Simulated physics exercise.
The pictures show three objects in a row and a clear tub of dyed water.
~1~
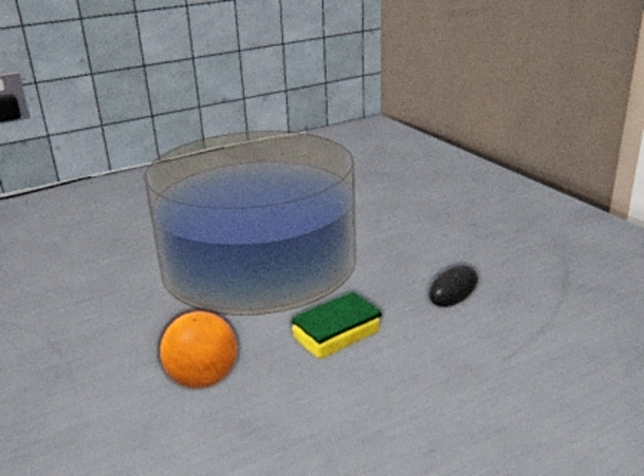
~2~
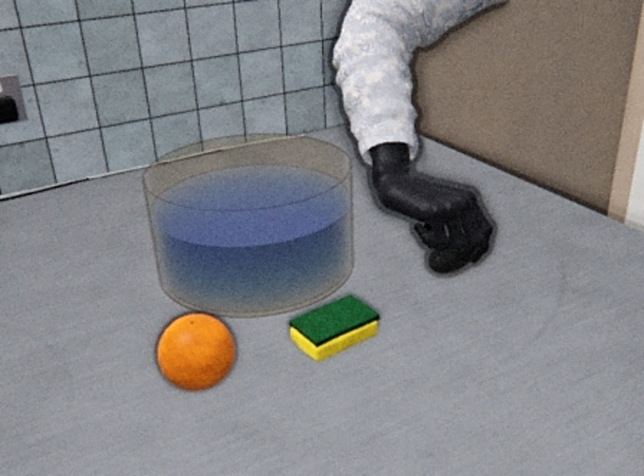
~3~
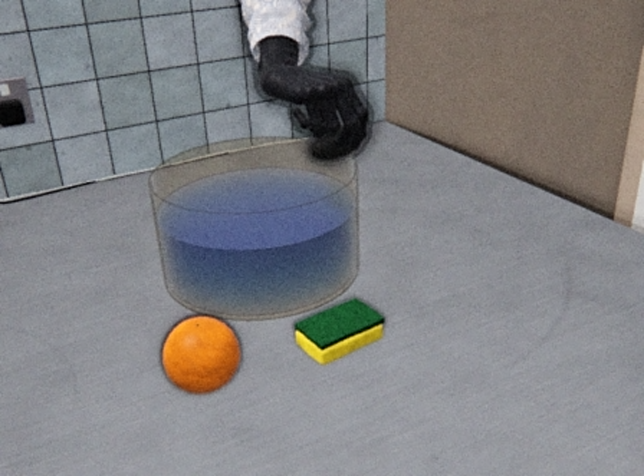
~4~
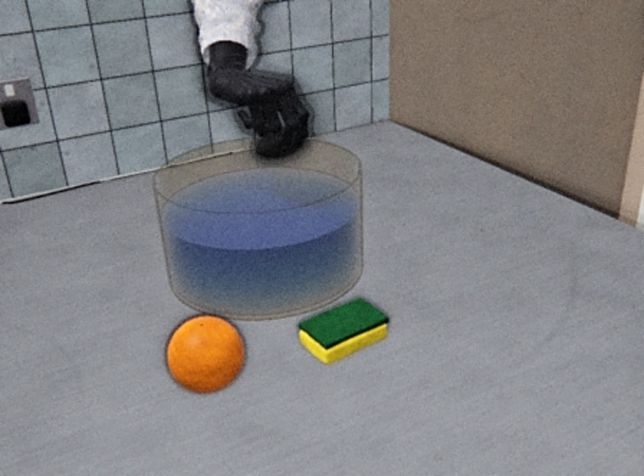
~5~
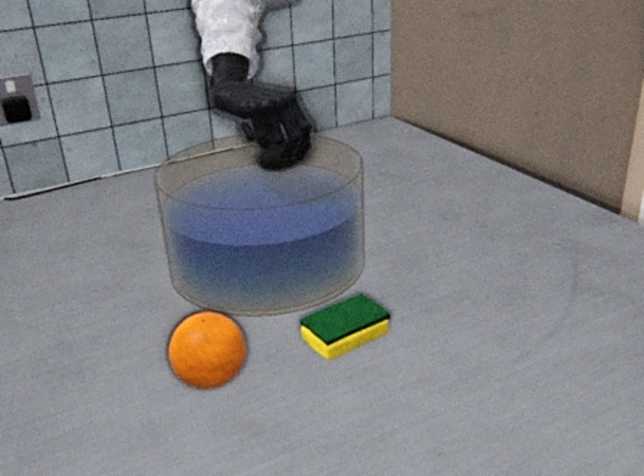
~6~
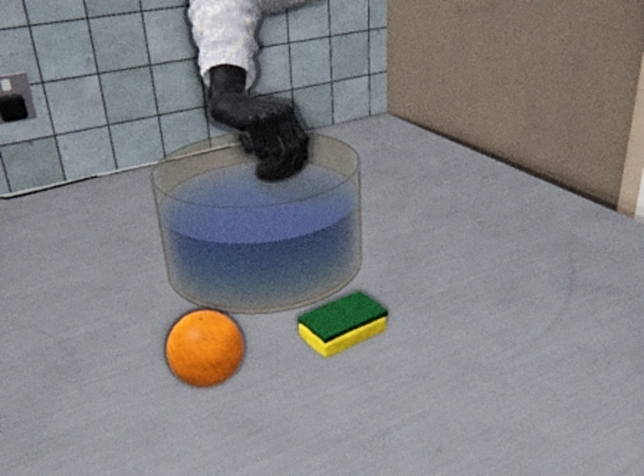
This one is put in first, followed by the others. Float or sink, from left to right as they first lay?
The left one stays afloat, the middle one stays afloat, the right one drops down.
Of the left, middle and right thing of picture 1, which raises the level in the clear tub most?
My pick is the leftmost of the three.
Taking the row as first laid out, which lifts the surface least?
The centre item.
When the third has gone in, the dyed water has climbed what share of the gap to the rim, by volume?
It comes to roughly 12 per cent.
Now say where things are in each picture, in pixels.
In the first frame, the row from the left; orange (199, 350); sponge (337, 325); stone (454, 286).
In the second frame, a hand picks up the stone; stone (454, 253); sponge (335, 328).
In the third frame, it is carried over; stone (337, 143); orange (201, 356).
In the fourth frame, it is above the clear tub; stone (282, 142); sponge (344, 331).
In the fifth frame, it comes down; stone (285, 153); orange (207, 351).
In the sixth frame, it is just over the surface; orange (205, 349); sponge (343, 324); stone (282, 164).
Next, the stone sinks.
After that, the sponge rides on the surface.
Finally, the orange rides on the surface; afloat, orange and sponge.
